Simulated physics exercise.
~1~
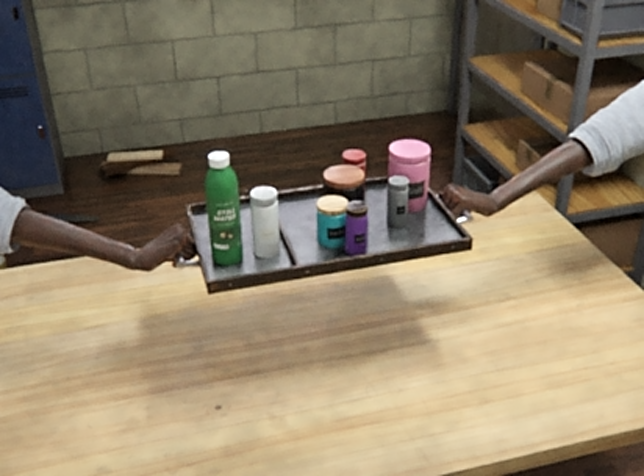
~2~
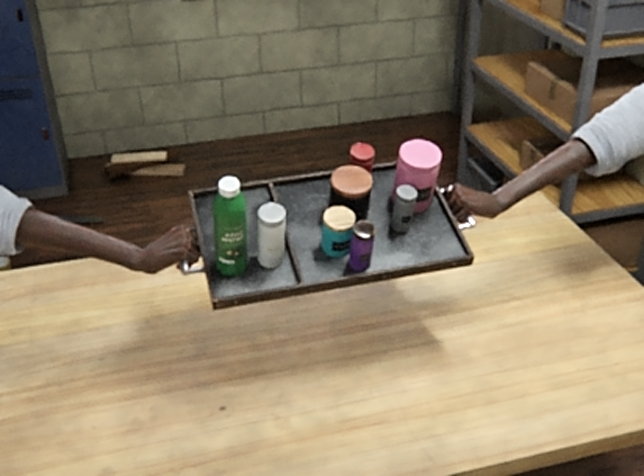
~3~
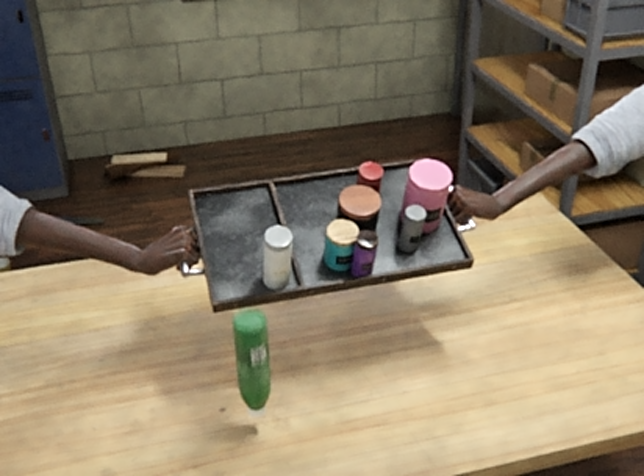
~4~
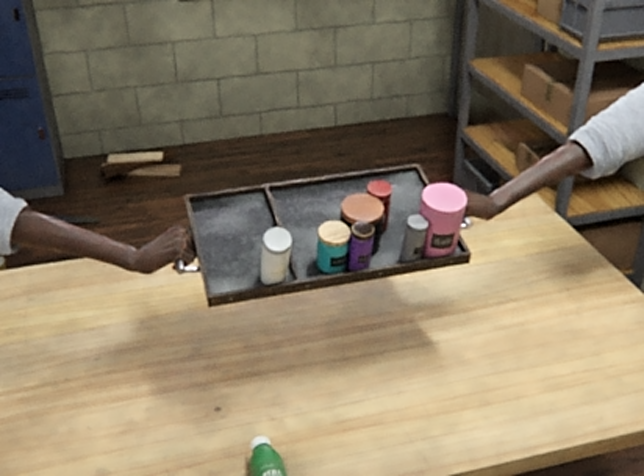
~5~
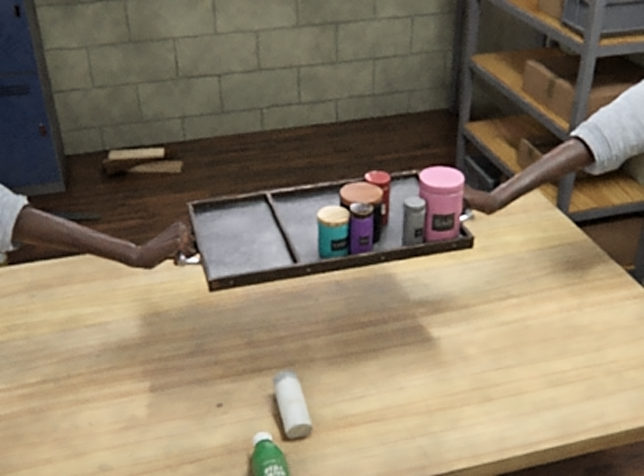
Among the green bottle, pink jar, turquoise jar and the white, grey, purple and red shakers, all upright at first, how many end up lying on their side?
Two of them end up lying on their side, the green bottle and the white shaker.
